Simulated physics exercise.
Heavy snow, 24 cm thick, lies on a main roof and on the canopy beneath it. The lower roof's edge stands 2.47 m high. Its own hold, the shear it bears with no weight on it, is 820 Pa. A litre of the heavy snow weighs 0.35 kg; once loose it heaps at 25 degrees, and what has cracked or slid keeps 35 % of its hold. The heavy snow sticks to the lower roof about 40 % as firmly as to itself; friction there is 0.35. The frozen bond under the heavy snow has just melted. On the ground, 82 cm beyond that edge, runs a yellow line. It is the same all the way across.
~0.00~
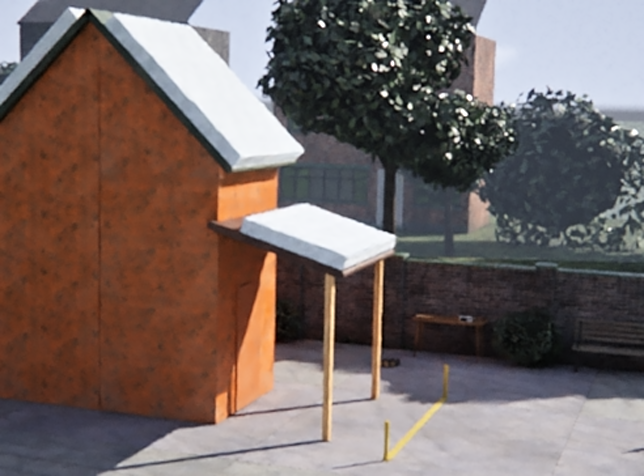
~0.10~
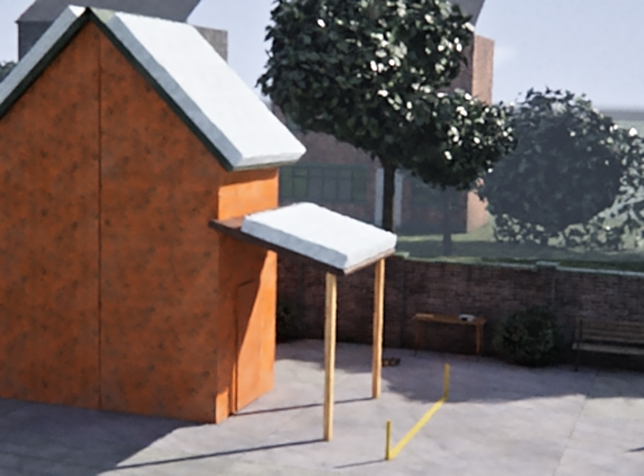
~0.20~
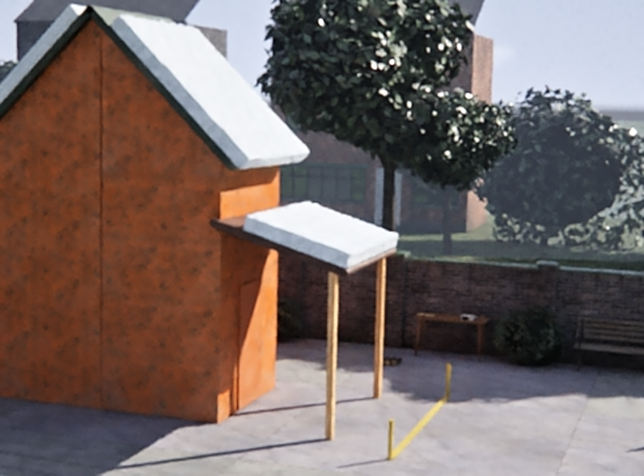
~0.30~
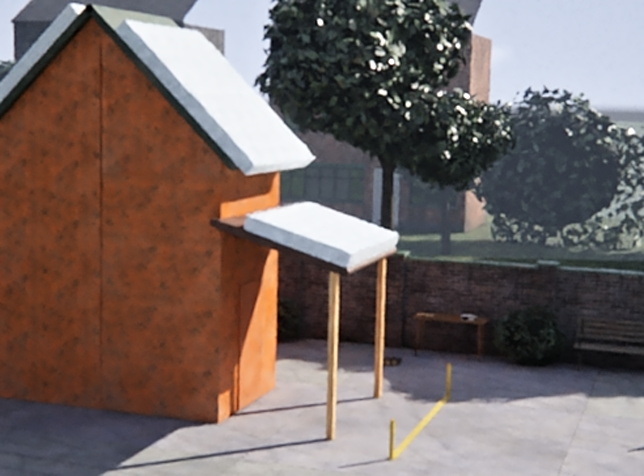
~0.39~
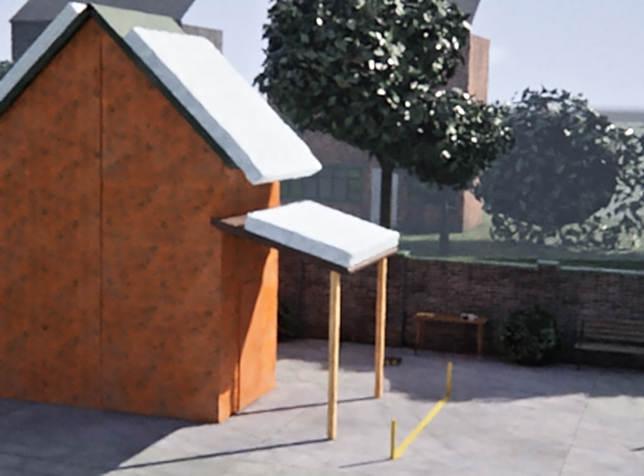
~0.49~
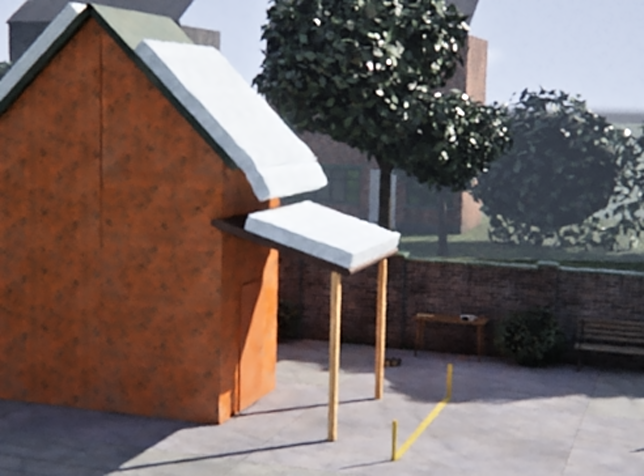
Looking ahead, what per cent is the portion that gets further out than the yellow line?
About 57 %.
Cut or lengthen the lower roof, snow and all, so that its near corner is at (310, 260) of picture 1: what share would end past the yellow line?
In that case some 60 per cent.
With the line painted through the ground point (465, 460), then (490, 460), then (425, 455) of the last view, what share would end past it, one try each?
In that order: 30 %, 22 %, 45 %.
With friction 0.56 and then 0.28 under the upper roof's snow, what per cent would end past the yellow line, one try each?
In turn about 20 %, 50 %.
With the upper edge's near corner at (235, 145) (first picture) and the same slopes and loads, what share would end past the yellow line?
It would be near 65 %.
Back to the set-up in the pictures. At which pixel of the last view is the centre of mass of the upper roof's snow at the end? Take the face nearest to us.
At about (429, 397).
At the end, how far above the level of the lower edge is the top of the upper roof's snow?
Some 0.7 m.
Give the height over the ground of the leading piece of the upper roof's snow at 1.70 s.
Roughly 1.2 m.
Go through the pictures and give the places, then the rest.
The first picture shows leading edge of the heavy snow at (234, 157).
The second picture shows leading edge of the heavy snow at (236, 164), its middle shifted 2.3 cm.
The third picture shows leading edge of the heavy snow at (241, 166), its middle shifted 9.4 cm, 3 % of it past the upper edge, in one piece.
The fourth picture shows leading edge of the heavy snow at (247, 155), its middle shifted 22 cm, 7 % of it past the upper edge, in one piece.
The fifth picture shows leading edge of the heavy snow at (255, 171), its middle shifted 39 cm, 14 % of it past the upper edge, in one piece.
The sixth picture shows leading edge of the heavy snow at (264, 186), its middle shifted 62 cm, 22 % of it past the upper edge, cracking.
After 1.04 s, none is below the lower edge and 0 % is past the line.
After 1.70 s, 41 % is below the lower edge and 32 % is past the line.
After 2.35 s, 73 % is below the lower edge and 55 % is past the line.
After 3.00 s, 73 % is below the lower edge and 57 % is past the line.
After 3.10 s, at the end, 73 % is below the lower edge and 57 % is past the line.
